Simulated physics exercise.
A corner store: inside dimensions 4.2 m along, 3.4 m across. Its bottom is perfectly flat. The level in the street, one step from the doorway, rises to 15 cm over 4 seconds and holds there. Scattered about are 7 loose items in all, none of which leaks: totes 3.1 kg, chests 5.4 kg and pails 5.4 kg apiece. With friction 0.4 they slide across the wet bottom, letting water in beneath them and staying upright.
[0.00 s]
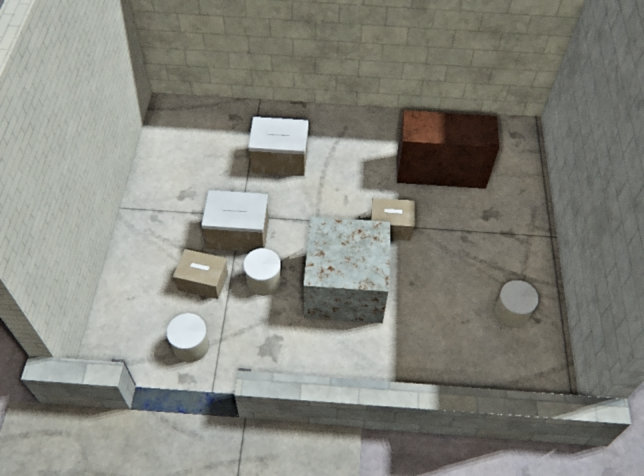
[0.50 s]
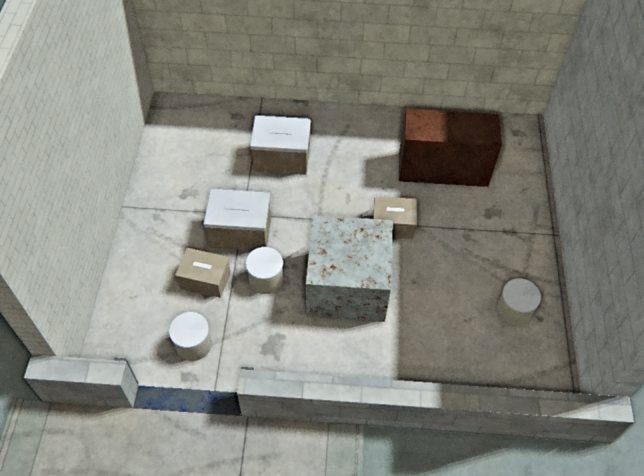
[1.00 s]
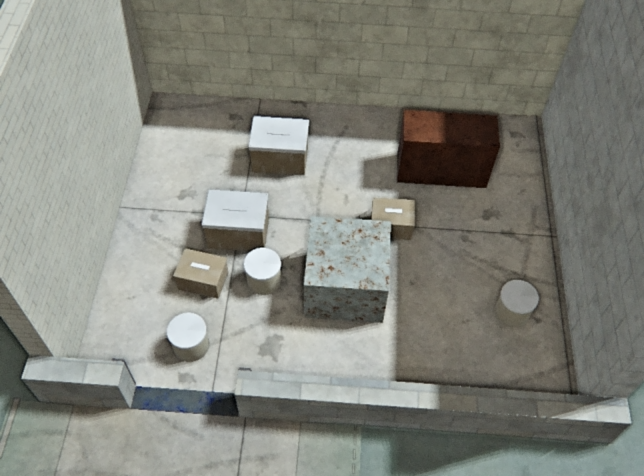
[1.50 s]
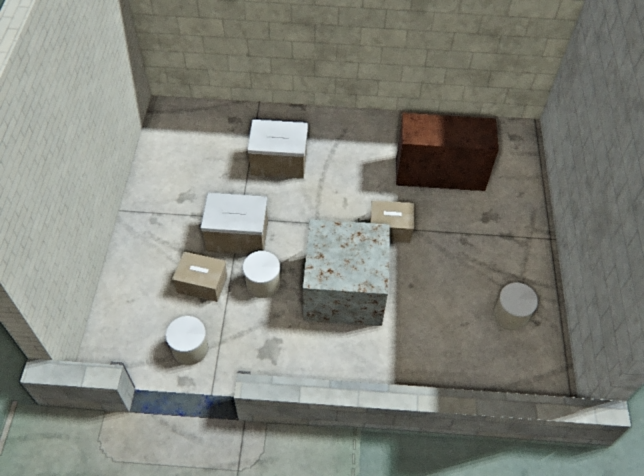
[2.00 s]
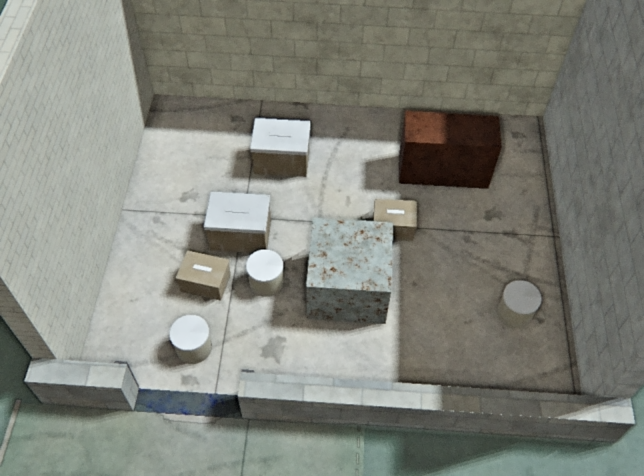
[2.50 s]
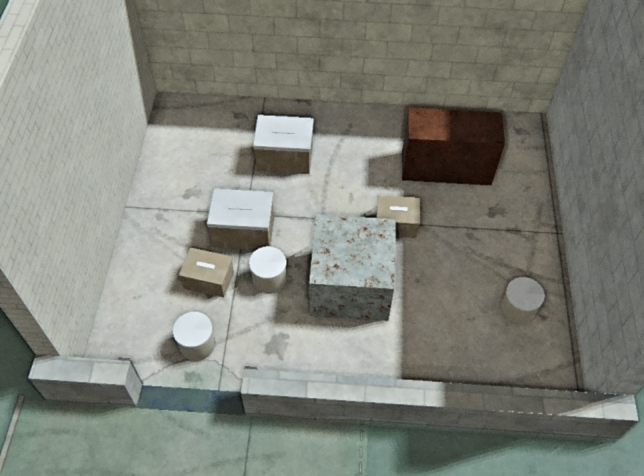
A walled store interior seen from above, its boxes and round pails staying still while greenish water spreads over the ground outside.
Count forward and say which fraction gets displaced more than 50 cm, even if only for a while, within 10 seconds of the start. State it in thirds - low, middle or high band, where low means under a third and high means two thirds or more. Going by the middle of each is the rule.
High band.
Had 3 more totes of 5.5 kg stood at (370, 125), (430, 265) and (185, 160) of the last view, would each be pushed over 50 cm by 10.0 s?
In order: Above the mark, below the mark, above the mark.
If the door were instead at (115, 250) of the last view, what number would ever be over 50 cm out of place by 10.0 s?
Count: 5.
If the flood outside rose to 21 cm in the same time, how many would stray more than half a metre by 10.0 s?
5.
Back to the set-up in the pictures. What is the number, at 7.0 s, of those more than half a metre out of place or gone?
The number comes to 5.
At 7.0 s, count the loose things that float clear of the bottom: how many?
2 of them.
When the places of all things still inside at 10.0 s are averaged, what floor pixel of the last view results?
(319, 180).
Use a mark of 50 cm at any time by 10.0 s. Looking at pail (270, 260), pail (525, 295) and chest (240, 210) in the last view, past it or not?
First farther, then not as far, then farther.
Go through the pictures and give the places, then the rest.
The first frame shows a tote at (200, 267), on the bottom; a chest at (279, 134), on the bottom; 0.0 m2 under water; 0 of 7 have shifted.
The second frame shows a tote at (202, 266) rests on the ground; a chest at (281, 132) rests on the ground; water covers 0.0 m2; 0 of 7 have shifted.
The third frame shows a tote at (200, 267) rests on the ground; a chest at (279, 133) rests on the ground; 0.0 m2 under water; 0 of 7 have shifted.
The fourth frame shows a tote at (199, 270) rests on the ground; a chest at (278, 136), on the bottom; 0.0 m2 under water; 0 of 7 have shifted.
The fifth frame shows a tote at (203, 269) rests on the ground; a chest at (281, 135) rests on the ground; 0.0 m2 under water; 0 of 7 have shifted.
The sixth frame shows a tote at (206, 266) rests on the ground; a chest at (284, 132), on the bottom; water covers 0.1 m2; 0 of 7 have shifted.
After 3.5 s 0 of 7 are over 50 cm from their spots; 0 afloat.
After 4.5 s 0 of 7 are over 50 cm from their spots; 0 afloat.
After 7.0 s 5 of 7 are over 50 cm from their spots; 2 afloat.
After 10.0 s 5 of 7 are over 50 cm from their spots, and 5 have been at some point; 4 afloat.
